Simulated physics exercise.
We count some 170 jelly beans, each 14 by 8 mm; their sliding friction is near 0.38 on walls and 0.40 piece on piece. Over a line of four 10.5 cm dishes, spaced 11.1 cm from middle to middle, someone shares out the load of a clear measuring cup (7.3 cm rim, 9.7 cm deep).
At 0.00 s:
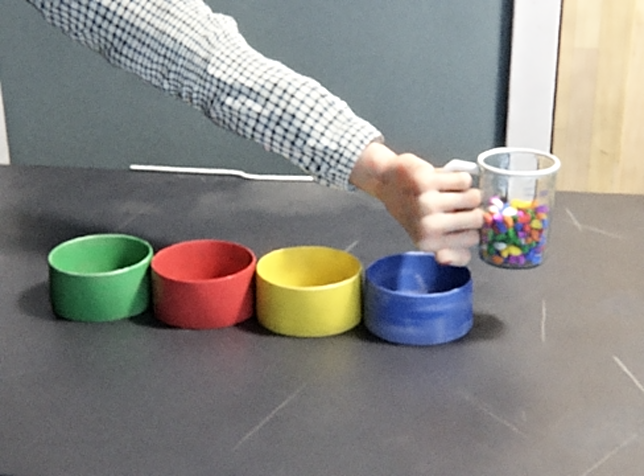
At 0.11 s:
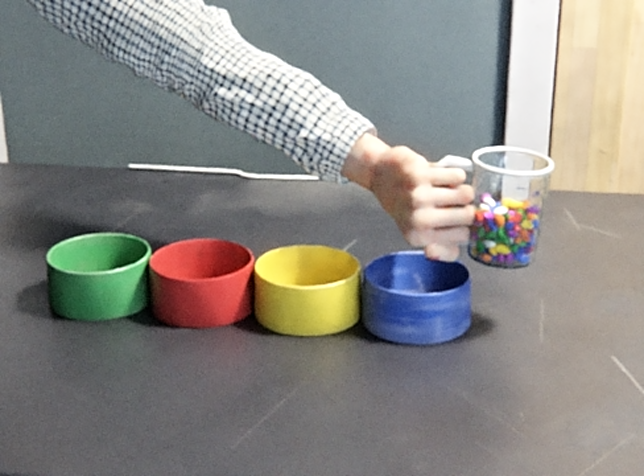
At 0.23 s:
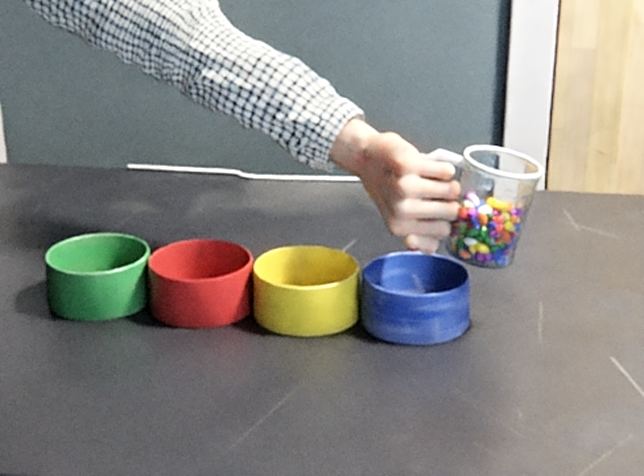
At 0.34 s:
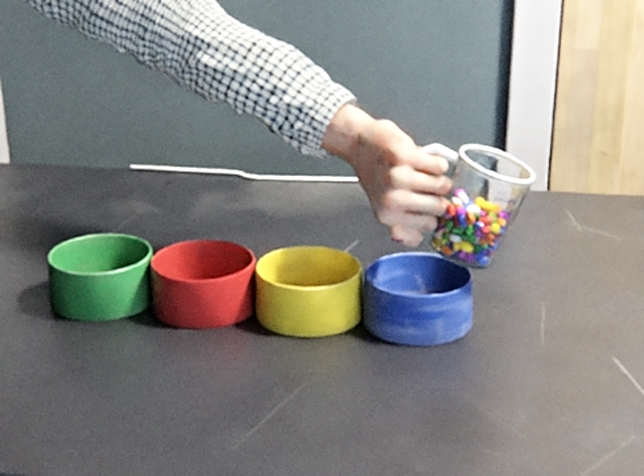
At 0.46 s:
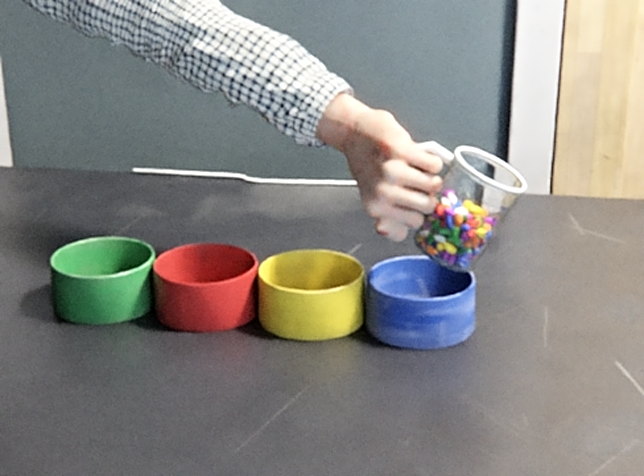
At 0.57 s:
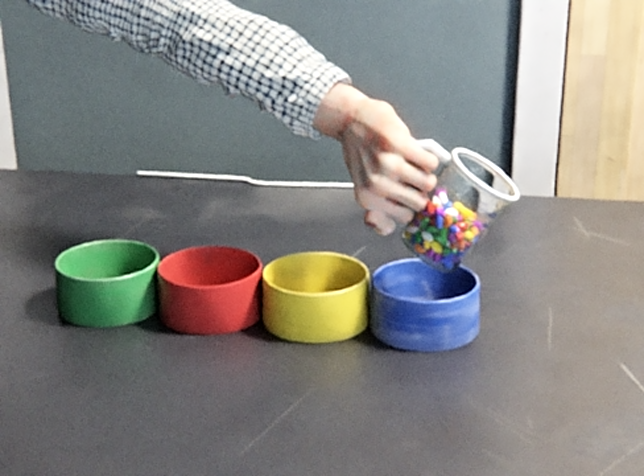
On a dark tabletop, a hand moving a clear cup of colourful pieces leftward over a blue dish, tilting it gradually rightward.
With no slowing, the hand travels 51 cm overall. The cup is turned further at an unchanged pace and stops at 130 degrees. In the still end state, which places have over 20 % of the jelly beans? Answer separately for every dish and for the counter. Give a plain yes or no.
Red - no, blue - no, green - no, yellow - yes, counter - no.
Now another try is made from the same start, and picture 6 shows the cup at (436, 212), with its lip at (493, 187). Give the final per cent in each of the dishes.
Kept per dish: Red = 80, blue = 0, green = 10, yellow = 0.
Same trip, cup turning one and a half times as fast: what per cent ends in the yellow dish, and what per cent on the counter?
In that case the yellow dish gets 10 and the counter gets 0.
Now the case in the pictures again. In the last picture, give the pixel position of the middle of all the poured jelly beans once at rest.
Approximately (321, 303) in the last view.
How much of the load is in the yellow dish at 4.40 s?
Some 95 in a hundred by then.
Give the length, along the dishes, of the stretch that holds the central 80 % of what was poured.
That stretch comes to around 6 cm.
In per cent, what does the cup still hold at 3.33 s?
Roughly 0 percent.
After 2.23 s, tilt 130 degrees; cup holds 0 %, blue 5 %, yellow 95 %.
After 3.33 s, tilt 130 degrees; cup holds 0 %, blue 5 %, yellow 95 %.
Then, at 4.40 s, tilt 130 degrees; cup holds 0 %, blue 5 %, yellow 95 %.
In the end, at 4.7 s, red 0 %, blue 5 %, green 0 %, yellow 95 %, counter 0 %.
